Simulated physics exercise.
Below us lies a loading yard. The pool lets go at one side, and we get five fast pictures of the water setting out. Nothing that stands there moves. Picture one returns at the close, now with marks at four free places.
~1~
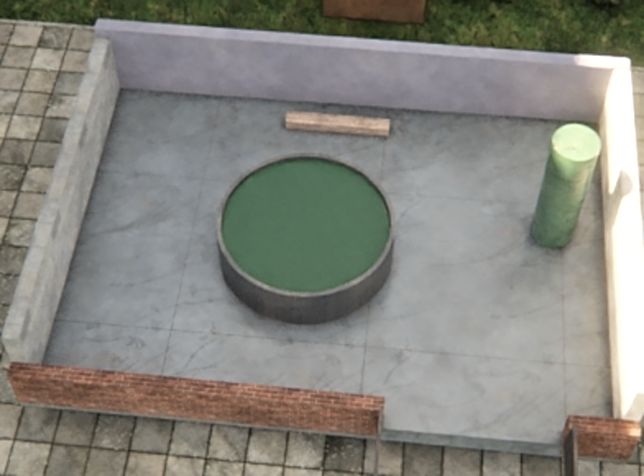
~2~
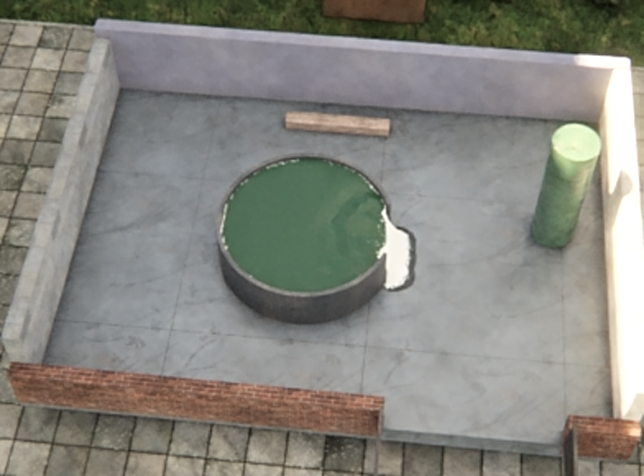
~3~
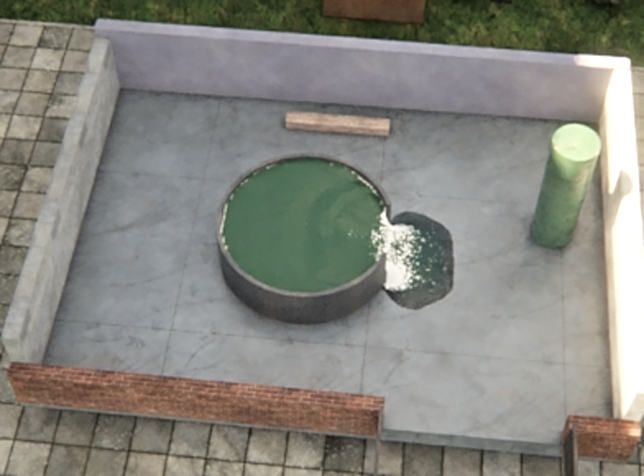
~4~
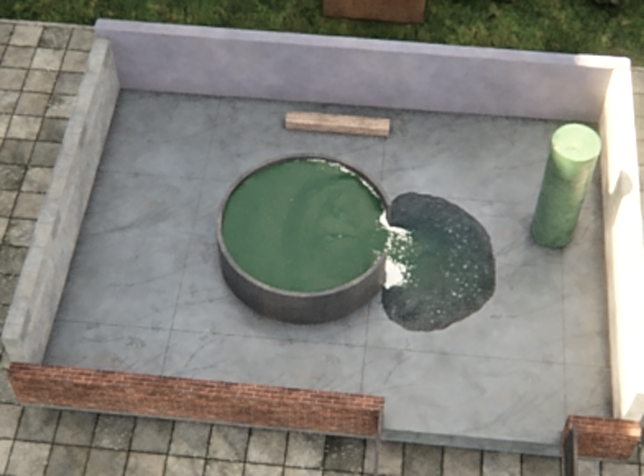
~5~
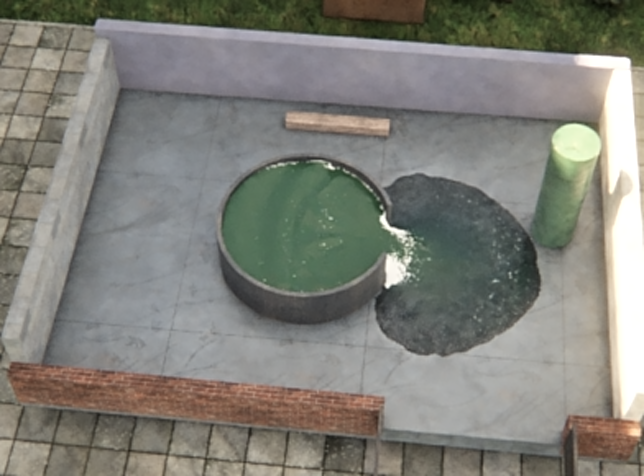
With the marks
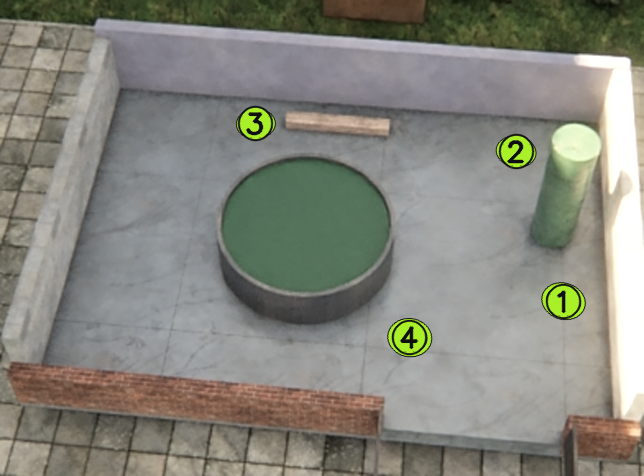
A round, dark-sided pool of green water sits in the middle of a grey-floored loading yard, seen from high above by a still camera. Pale walls enclose the back and sides, a low brick wall with a gap runs along the front, a wooden beam lies behind the pool, and a green column stands at right. Water bursts white from the pool's right side, then spreads rightward across the floor in a widening dark, rounded sheet.
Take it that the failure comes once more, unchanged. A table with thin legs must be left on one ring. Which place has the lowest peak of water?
Place 4 does it best.
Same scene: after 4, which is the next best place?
Place 3.
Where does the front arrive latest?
Here it is place 3.
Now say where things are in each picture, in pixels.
Pool full, its middle at (306, 224); open gate at (475, 410).
Water covers 1 % of the ground and shows as far out as (400, 287).
Water covers 3 % of the ground and shows as far out as (446, 288).
Water covers 8 % of the ground and shows as far out as (488, 291).
Water covers 14 % of the ground and shows as far out as (534, 289).
On the marked copy, 1 at (563, 301); 2 at (516, 151); 3 at (255, 123); 4 at (409, 337).
With 1, the water peaks at about 29 % of the depth that stood in the pool.
With 2, the water peaks at about 25 % of the depth that stood in the pool.
With 3, the water peaks at about 11 % of the depth that stood in the pool.
With 4, the water peaks at about 5 % of the depth that stood in the pool.
